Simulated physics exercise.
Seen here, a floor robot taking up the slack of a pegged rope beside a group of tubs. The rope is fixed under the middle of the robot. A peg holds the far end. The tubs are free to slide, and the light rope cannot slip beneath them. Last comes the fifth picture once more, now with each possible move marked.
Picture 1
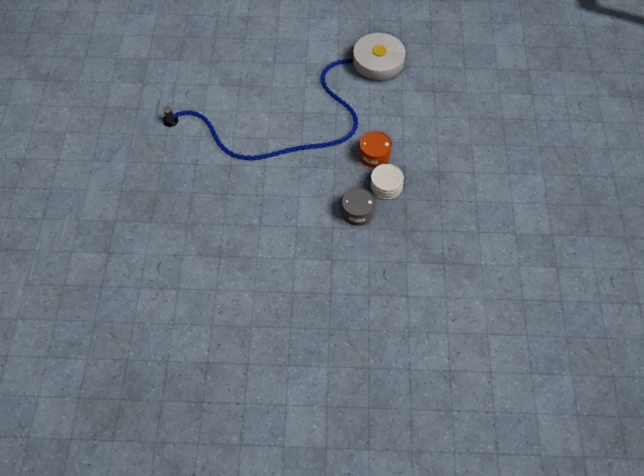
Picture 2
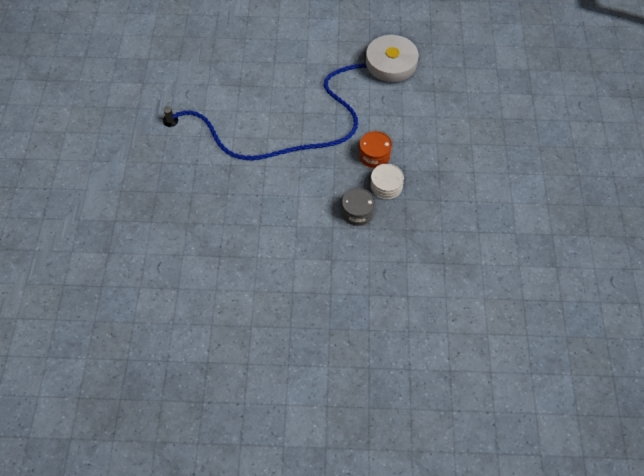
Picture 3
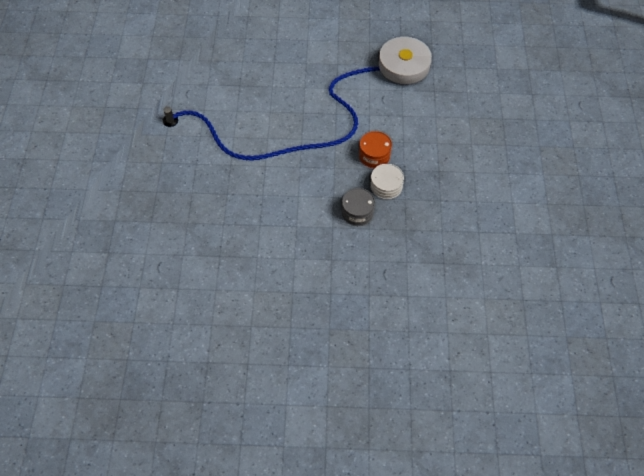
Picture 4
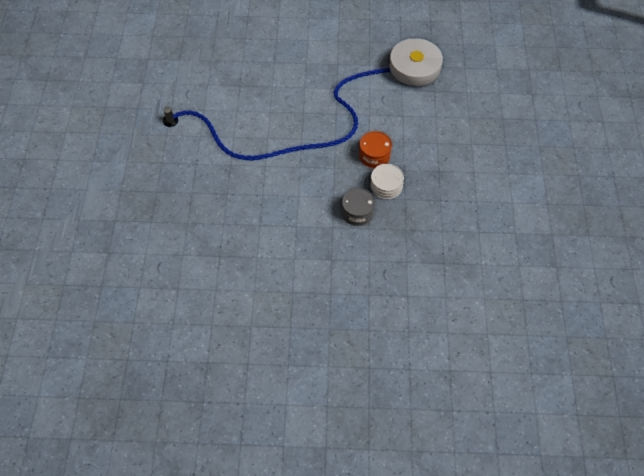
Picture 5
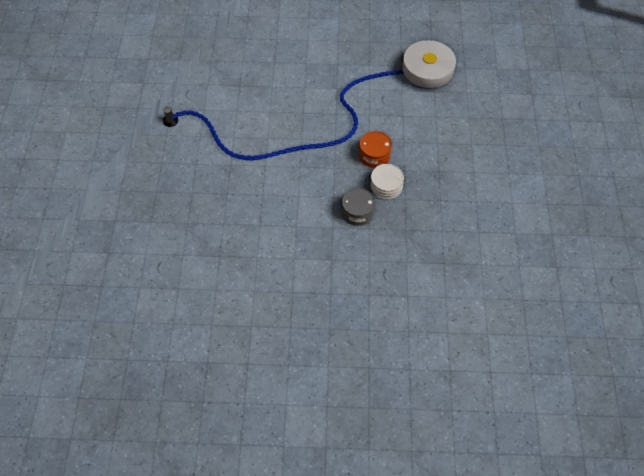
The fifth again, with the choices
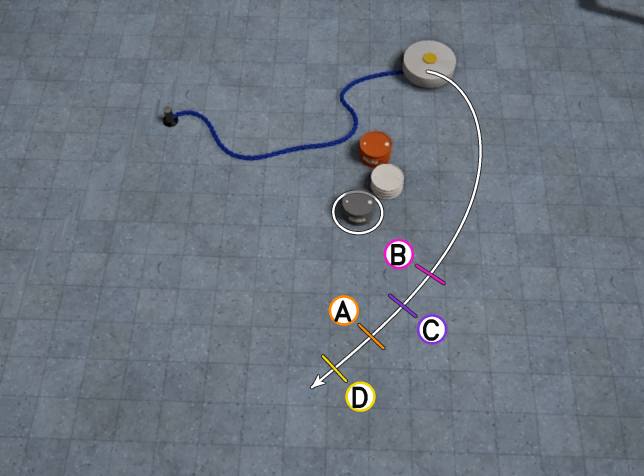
A round, pale robot with a yellow button on top slid slowly to the right, drawing out the near end of a curvy blue rope, while the orange, white and grey tubs stayed still.
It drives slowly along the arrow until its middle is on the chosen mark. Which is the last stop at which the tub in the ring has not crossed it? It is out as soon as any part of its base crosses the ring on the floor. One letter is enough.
Mark C.
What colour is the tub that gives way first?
The orange one.
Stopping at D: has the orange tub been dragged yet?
Yes.
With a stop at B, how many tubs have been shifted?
The count is none.
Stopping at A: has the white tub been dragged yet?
Yes.
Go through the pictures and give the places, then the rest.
The first frame shows orange tub (375, 150); robot (379, 57); peg (169, 115).
The second frame shows robot (392, 59); grey tub (358, 207).
The third frame shows robot (405, 61); peg (169, 115).
The fourth frame shows robot (416, 63); grey tub (358, 207).
The fifth frame shows robot (429, 65); peg (169, 115); white tub (387, 181); grey tub (358, 207).
On the copy, A at (371, 336); B at (430, 274); C at (403, 306); D at (334, 368); the ring at (358, 212); the route from (428, 71) via (460, 227) to (312, 387).
On C. First, robot (482, 135); grey tub (358, 207).
Then, robot (460, 226); grey tub (358, 207).
Finally, robot (404, 301); white tub (382, 185); grey tub (358, 207); orange tub (360, 164); the grey tub is still in its ring.
By contrast, A drags the ringed tub to (344, 219); B is safe but short; D drags the ringed tub to (332, 235).
